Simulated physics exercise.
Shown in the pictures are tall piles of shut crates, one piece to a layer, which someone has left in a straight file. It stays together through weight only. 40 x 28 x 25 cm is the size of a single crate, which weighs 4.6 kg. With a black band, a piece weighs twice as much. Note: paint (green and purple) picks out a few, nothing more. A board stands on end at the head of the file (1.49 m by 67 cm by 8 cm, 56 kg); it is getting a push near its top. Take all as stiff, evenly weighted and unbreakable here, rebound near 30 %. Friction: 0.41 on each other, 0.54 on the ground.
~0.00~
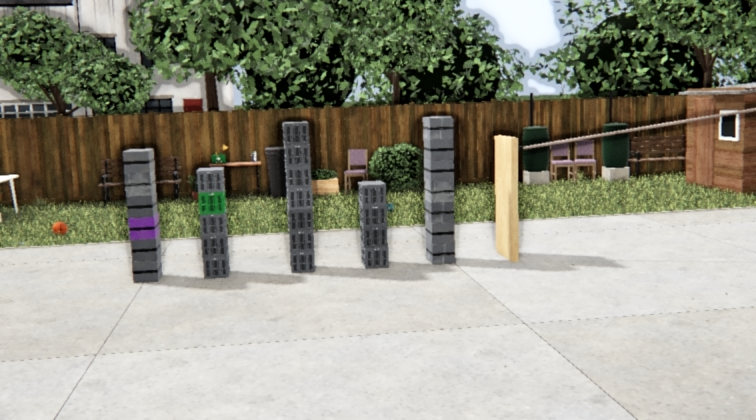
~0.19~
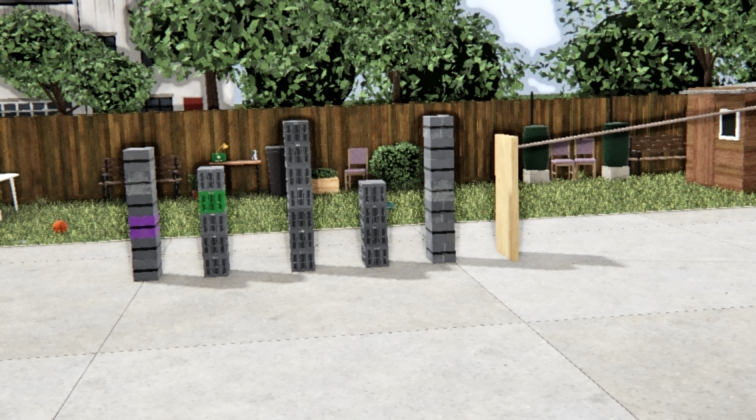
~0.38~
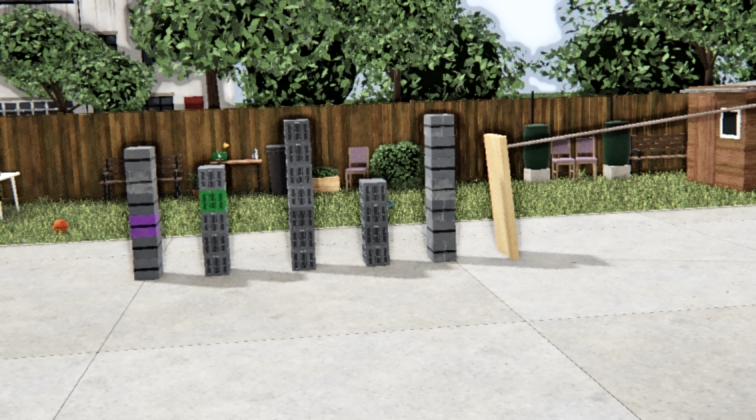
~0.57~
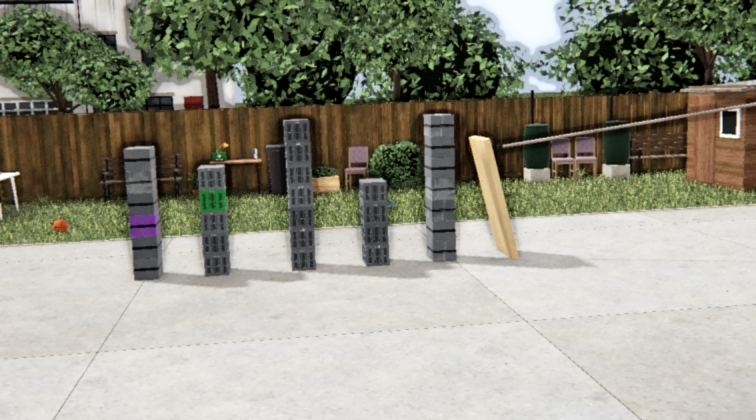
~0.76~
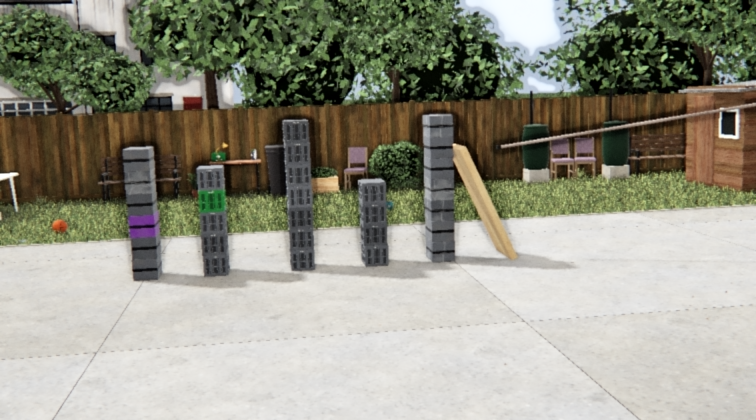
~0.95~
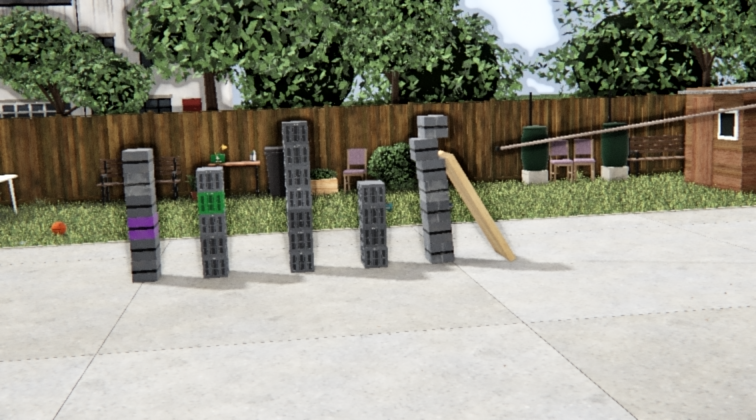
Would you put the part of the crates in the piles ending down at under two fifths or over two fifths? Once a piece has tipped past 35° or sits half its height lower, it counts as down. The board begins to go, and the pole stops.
I'd put it at upwards of two fifths.
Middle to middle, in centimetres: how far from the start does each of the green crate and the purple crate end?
Net shift, middle to middle: Green 40 cm, purple 10 cm.
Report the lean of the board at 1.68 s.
Angle from upright: Approx. 70°.
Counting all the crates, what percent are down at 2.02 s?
60 %.
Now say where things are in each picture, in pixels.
In the first picture (pixels give the middle of a visible side), pole end (522, 149) 12 cm short, board 0° from upright; green crate (212, 203); purple crate (142, 229); none of the others has stirred.
Pole end 6 mm short, board 0° from upright; purple crate (142, 227), in the second picture.
Pole end 11 cm in, board 6° from upright; purple crate (143, 226); none of the others has stirred, in the third picture.
Pole end (501, 147) 16 cm in, stopped, board 13° from upright; purple crate (143, 226); none of the others has stirred, in the fourth picture.
Pole end (500, 148) 16 cm in, stopped, board 24° from upright; green crate (211, 201); none of the others has stirred, in the fifth picture.
Pole end (499, 149) 16 cm in, stopped, board 31° from upright; purple crate (141, 228); green crate (211, 203); steepest lean 4°, the crate at (439, 212); movement in 7 of them, in the sixth picture.
After 1.38 s, board 47° from upright; 1 of the 29 crates down.
After 1.68 s, board 70° from upright; 7 of the 29 crates down.
After 2.02 s, board 80° from upright; 17 of the 29 crates down.
After 2.52 s, board 73° from upright; 21 of the 29 crates down; green crate 38° from how it stood, 17 cm lower; purple crate 6 cm from its place.
In the end (4.4 s), board 73° from upright; 21 of the 29 crates down; green crate 37° from how it stood, 24 cm lower; purple crate 3° from how it stood. That is 72 per cent. From the last view, middles, green crate near (181, 223), purple crate near (135, 226).
